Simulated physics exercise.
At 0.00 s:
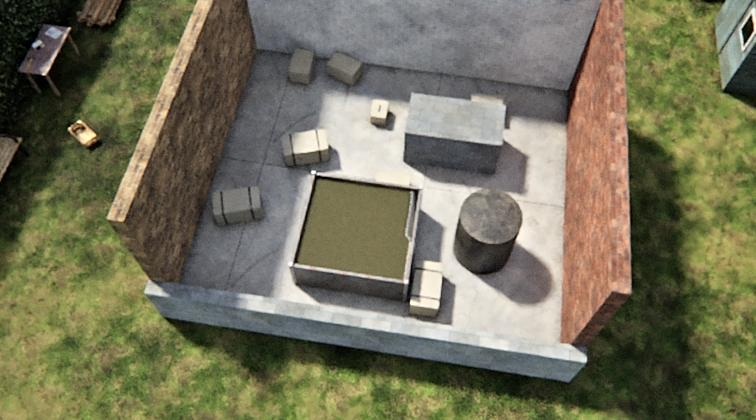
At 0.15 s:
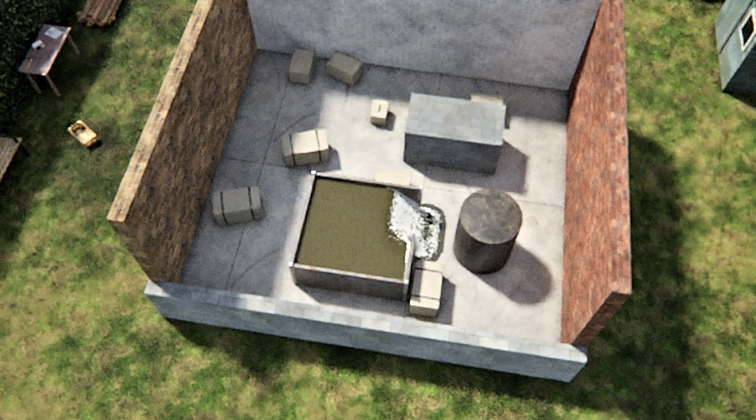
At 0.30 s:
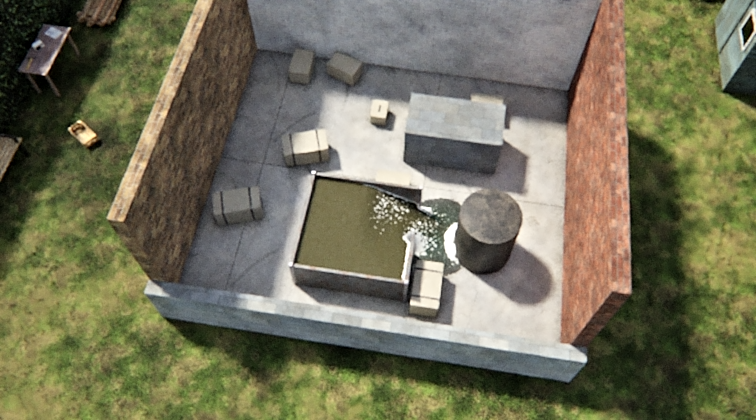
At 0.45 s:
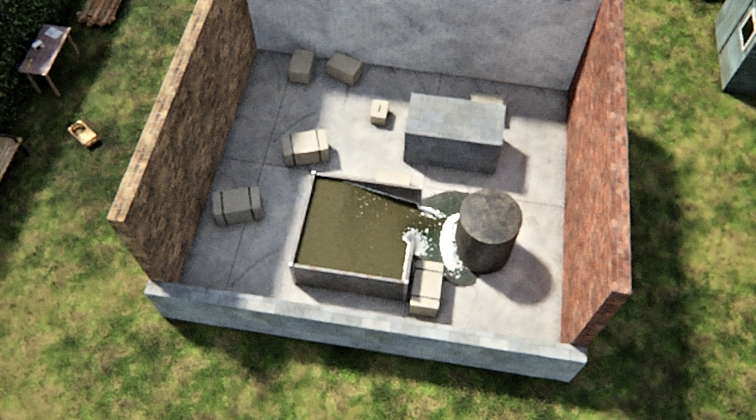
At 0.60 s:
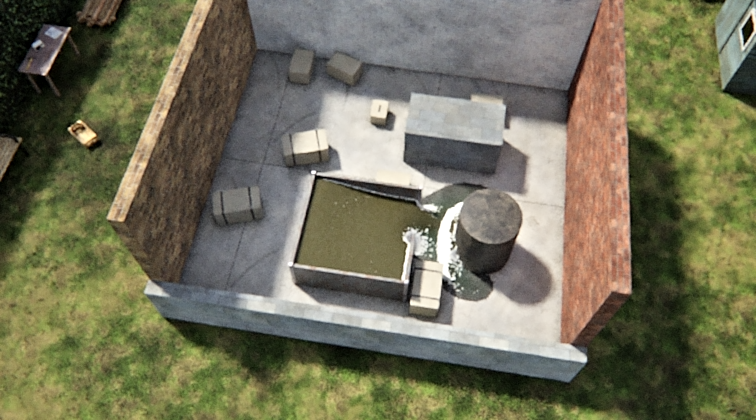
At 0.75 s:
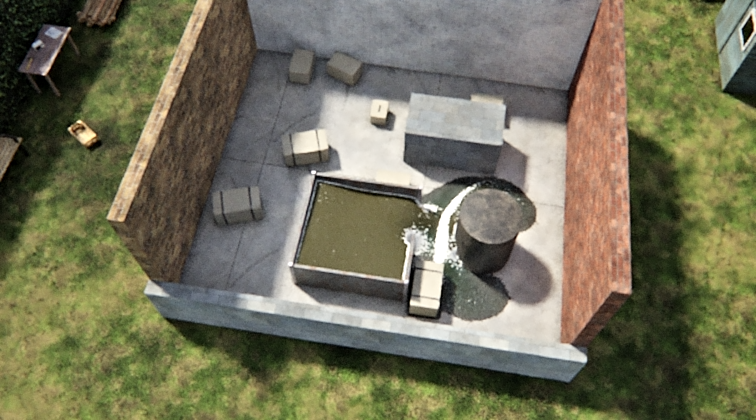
Murky water burst through the right side of an open tank in a walled yard, foamed across the concrete floor, and spread around a dark round drum while the scattered boxes stayed put.
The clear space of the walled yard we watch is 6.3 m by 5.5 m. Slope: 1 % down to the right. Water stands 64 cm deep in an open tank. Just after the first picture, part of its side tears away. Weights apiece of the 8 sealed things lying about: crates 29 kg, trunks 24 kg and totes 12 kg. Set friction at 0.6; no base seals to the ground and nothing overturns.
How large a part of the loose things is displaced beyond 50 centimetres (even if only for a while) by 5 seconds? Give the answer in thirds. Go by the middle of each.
Under a third.
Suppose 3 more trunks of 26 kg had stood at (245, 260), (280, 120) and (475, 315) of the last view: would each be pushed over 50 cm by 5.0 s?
Within it, within it, beyond it.
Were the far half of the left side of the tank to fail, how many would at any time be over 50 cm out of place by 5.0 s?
So the tally would be 3.
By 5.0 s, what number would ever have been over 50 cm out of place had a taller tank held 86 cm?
That would give 1.
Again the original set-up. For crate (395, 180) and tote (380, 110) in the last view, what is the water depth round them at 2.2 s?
Close to 3 and 0 centimetres.
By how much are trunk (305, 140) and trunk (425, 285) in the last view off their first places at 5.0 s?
0 cm, then 30 cm.
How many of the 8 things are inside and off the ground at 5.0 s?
At that moment it comes to 0.
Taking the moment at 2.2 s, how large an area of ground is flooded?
The covered patch comes to about 14 m2.
After 1.1 s 0 of 8 are over 50 cm from their spots; 0 afloat.
After 2.2 s 0 of 8 are over 50 cm from their spots; 0 afloat.
After 3.5 s 0 of 8 are over 50 cm from their spots; 0 afloat.
After 5.0 s 0 of 8 are over 50 cm from their spots, and 0 have been at some point; 0 afloat.
